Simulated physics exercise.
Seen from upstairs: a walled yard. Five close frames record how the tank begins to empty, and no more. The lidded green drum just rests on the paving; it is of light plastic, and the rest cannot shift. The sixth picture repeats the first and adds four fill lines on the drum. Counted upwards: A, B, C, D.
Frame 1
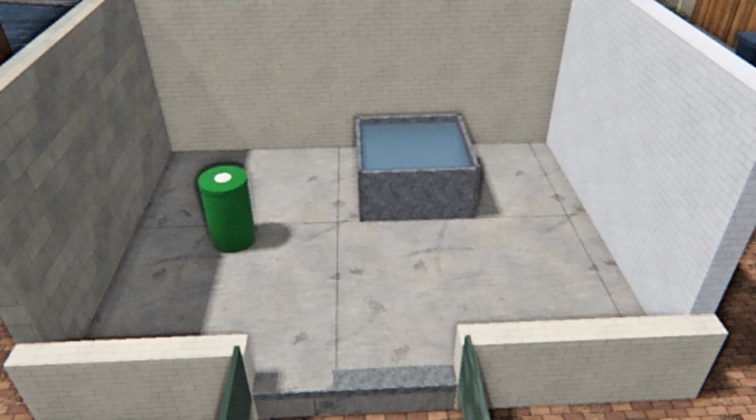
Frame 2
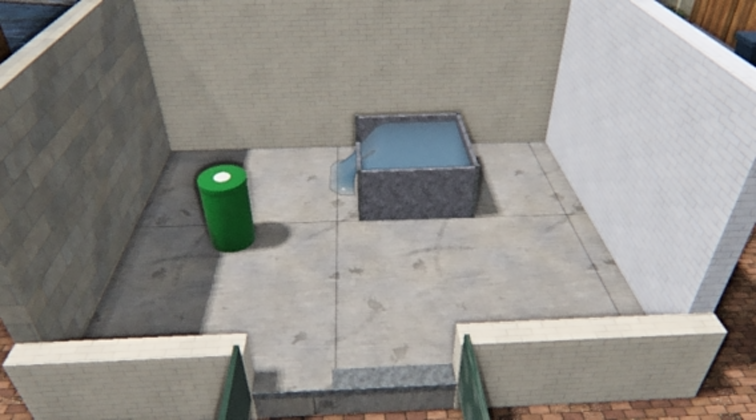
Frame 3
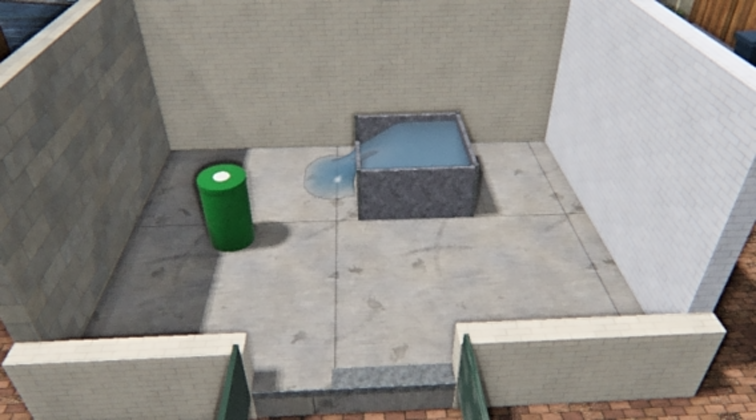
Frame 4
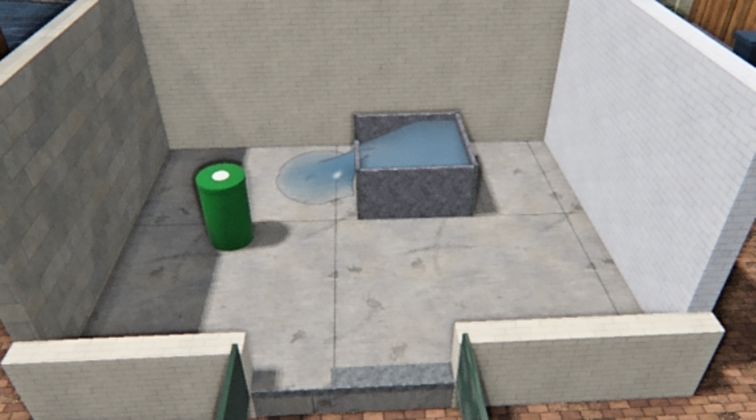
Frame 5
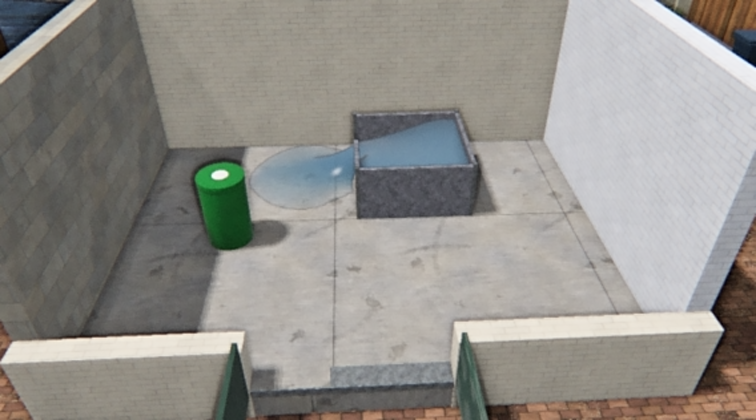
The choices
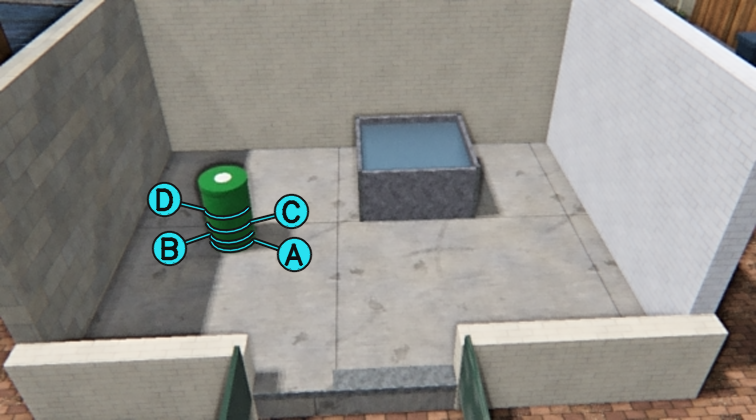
To begin with, a stone tank stands full of water in a walled yard, with a green drum to its left and an open gate in front. Water then pours out through the tank's left side onto the concrete, and the puddle spreads steadily leftward, its edge drawing nearer the drum.
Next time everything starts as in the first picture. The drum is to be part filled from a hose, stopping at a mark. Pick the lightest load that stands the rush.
Go for B.
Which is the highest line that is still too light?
It is A.
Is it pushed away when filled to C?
No, that is safe.
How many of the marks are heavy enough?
Three.
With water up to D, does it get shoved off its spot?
No.
In cyan, A at (230, 250); B at (228, 242); C at (226, 231); D at (223, 218); from the bottom up A, B, C, D.
For line A, it is pushed about its own width away.
For line B, it does not move.
For line C, it does not move.
For line D, it does not move.
